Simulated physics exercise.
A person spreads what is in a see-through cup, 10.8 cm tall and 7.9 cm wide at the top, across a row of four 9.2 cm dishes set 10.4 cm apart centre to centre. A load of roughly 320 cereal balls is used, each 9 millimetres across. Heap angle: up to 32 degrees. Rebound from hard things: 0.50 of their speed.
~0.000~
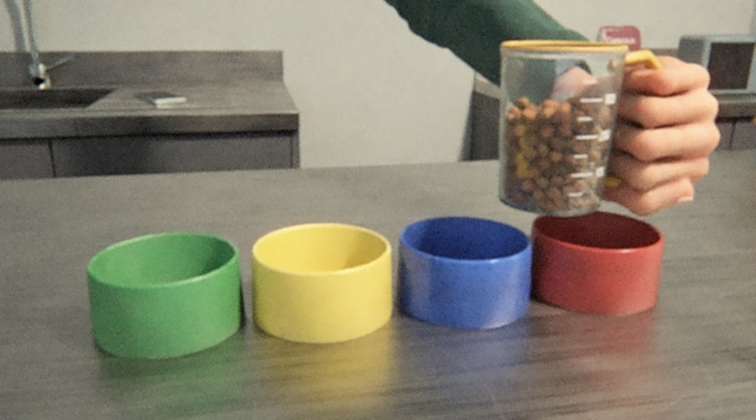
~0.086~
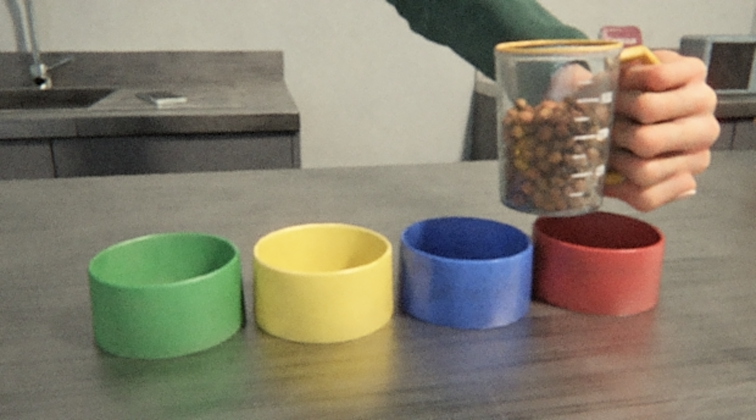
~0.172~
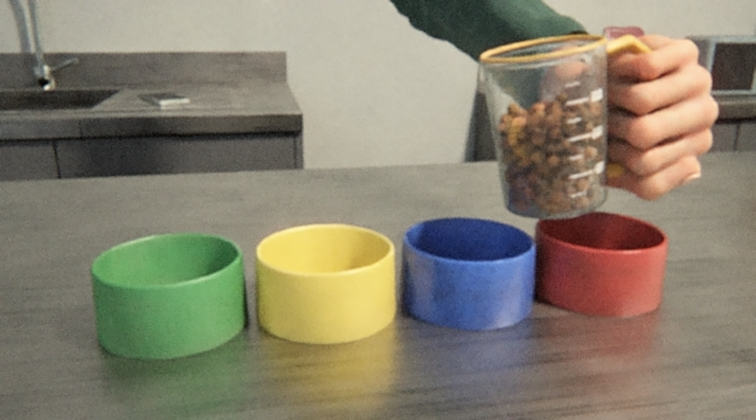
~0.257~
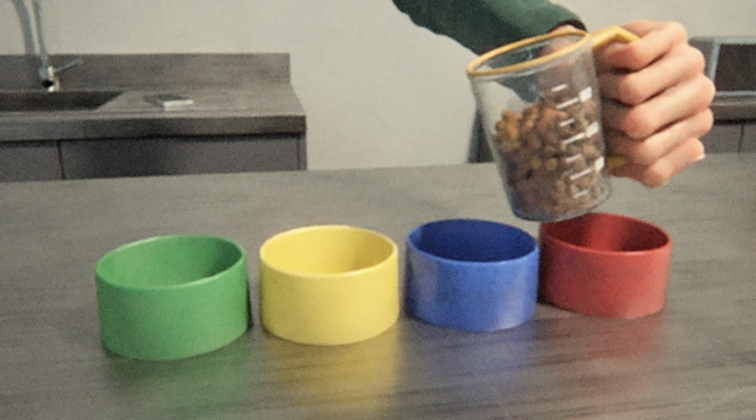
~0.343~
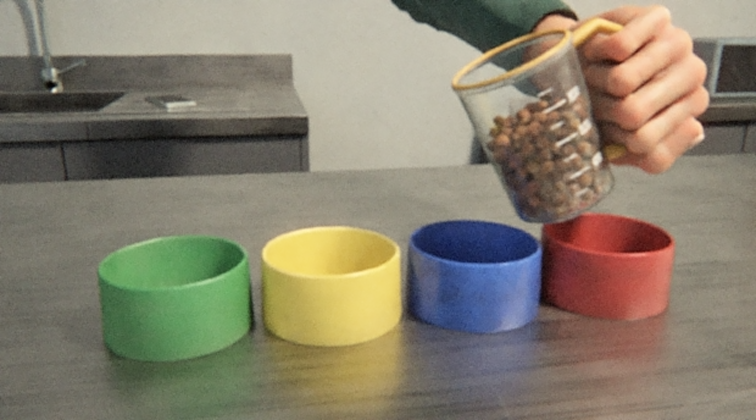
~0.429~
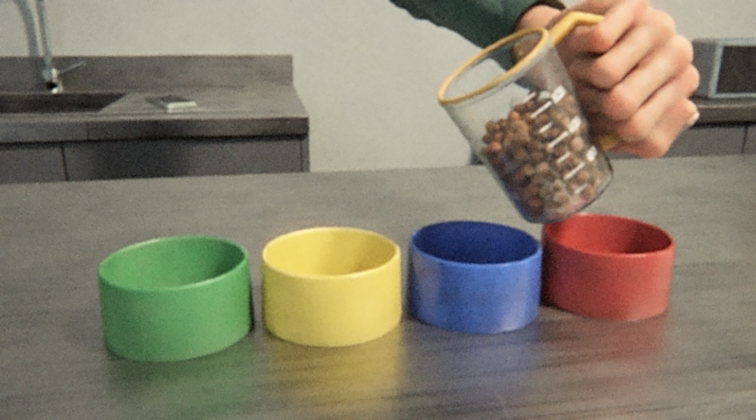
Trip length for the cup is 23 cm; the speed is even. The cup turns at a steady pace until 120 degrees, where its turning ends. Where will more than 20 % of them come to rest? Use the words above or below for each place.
Red: Below; blue: Below; green: Below; yellow: Above; counter: Below.
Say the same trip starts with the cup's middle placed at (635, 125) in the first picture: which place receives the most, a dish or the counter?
I'd say blue collects the most.
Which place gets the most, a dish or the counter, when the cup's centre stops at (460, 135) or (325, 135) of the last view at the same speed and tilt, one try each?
The biggest share goes to yellow first, then to yellow.
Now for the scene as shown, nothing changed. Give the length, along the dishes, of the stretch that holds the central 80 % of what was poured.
It covers some 5 centimetres of the row.
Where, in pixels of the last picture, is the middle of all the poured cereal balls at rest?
Around (323, 276).
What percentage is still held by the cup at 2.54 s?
Roughly 0 per cent, give or take.
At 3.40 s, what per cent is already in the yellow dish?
Around 100 in a hundred by then.
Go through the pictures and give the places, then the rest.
The first picture shows cup at (556, 126), tilt 0 degrees, lip at (508, 47), moved 0.0 cm; middle of the pieces at (553, 157); red dish at (596, 229); blue dish at (465, 238); yellow dish at (322, 247); green dish at (165, 258).
The second picture shows cup at (554, 126), tilt 3 degrees, lip at (502, 50), moved 0.2 cm; middle of the pieces at (552, 157).
The third picture shows cup at (548, 127), tilt 11 degrees, lip at (486, 61), moved 0.8 cm; middle of the pieces at (551, 157).
The fourth picture shows cup at (544, 129), tilt 19 degrees, lip at (471, 73), moved 1.5 cm; middle of the pieces at (551, 157).
The fifth picture shows cup at (537, 130), tilt 27 degrees, lip at (457, 87), moved 2.1 cm; middle of the pieces at (549, 157).
The sixth picture shows cup at (529, 131), tilt 35 degrees, lip at (442, 101), moved 2.7 cm; middle of the pieces at (545, 155); red dish at (606, 234); blue dish at (474, 242); yellow dish at (331, 251); green dish at (175, 261). The cup turns about 95 degrees a second and travels 7 cm a second.
Then, at 1.70 s, tilt 120 degrees; cup holds 5 %, yellow 95 %.
After 2.54 s, tilt 120 degrees; cup holds 0 %, yellow 100 %.
Then, at 3.40 s, tilt 120 degrees; cup holds 0 %, yellow 100 %.
In the end, at 3.7 s, red 0 %, blue 0 %, green 0 %, yellow 100 %, counter 0 %.
